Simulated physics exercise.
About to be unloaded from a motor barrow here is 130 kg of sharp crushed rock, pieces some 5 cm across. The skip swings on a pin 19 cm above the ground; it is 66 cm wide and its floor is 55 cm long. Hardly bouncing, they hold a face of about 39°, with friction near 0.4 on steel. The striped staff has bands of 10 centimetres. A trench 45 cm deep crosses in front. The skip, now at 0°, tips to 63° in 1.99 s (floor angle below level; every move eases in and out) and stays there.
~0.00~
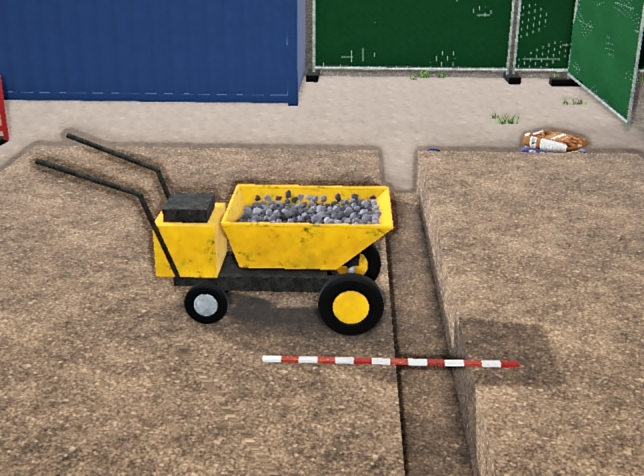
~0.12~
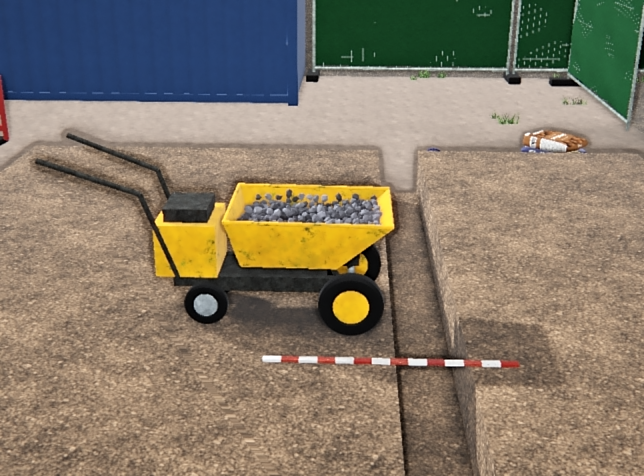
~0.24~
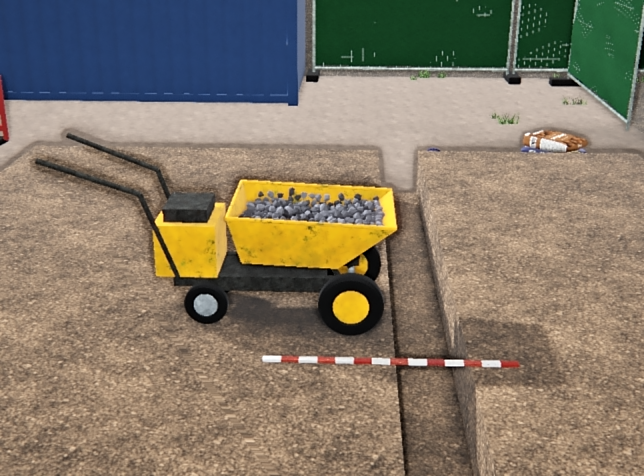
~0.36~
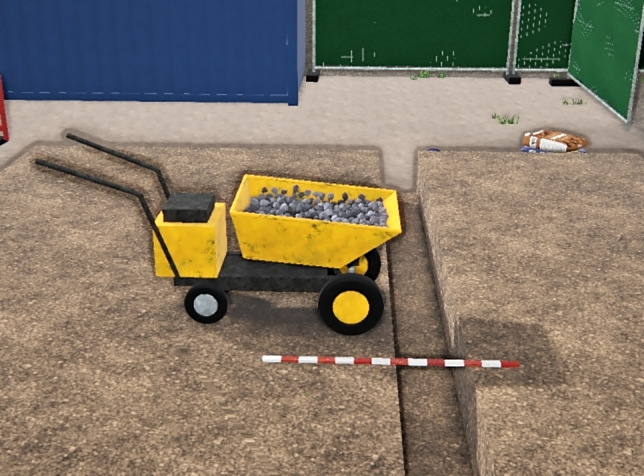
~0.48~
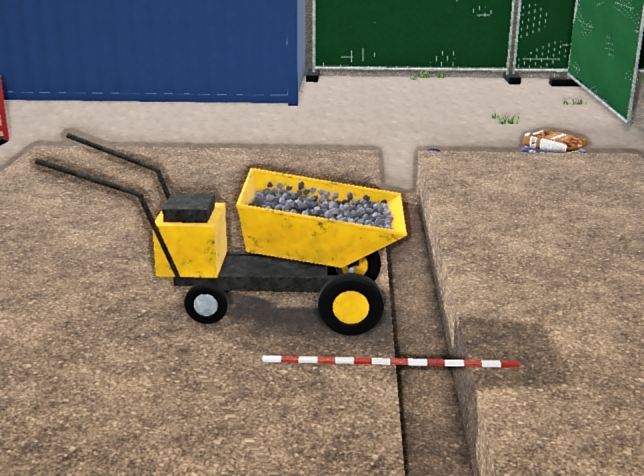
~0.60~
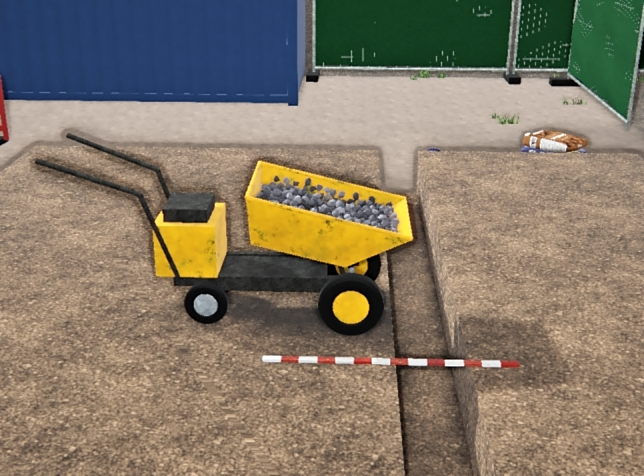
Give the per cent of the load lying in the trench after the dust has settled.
Close to 58 in every hundred.
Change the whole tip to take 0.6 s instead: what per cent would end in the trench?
Then roughly 35 percent.
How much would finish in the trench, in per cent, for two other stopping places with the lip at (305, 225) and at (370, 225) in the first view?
About 65 per cent first, then about 85 per cent.
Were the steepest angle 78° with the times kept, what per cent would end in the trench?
It would be near 55 per cent.
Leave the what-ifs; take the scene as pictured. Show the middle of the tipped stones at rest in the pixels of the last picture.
Middle at around (449, 355), I'd say.
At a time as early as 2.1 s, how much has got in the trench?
About 10%.
After 1.5 s the floor is at 53°; 100 % in the skip; the foremost stones are at (433, 265).
After 2.1 s the floor is at 63°; 73 % in the skip, 10 % in the trench, 18 % past the trench; the foremost stones are at (489, 305).
After 2.4 s the floor is at 63°; 41 % in the skip, 19 % in the trench, 40 % past the trench; the foremost stones are at (552, 325).
After 4.4 s the floor is at 63°; 3 % in the skip, 58 % in the trench, 39 % past the trench; the foremost stones are at (569, 326).
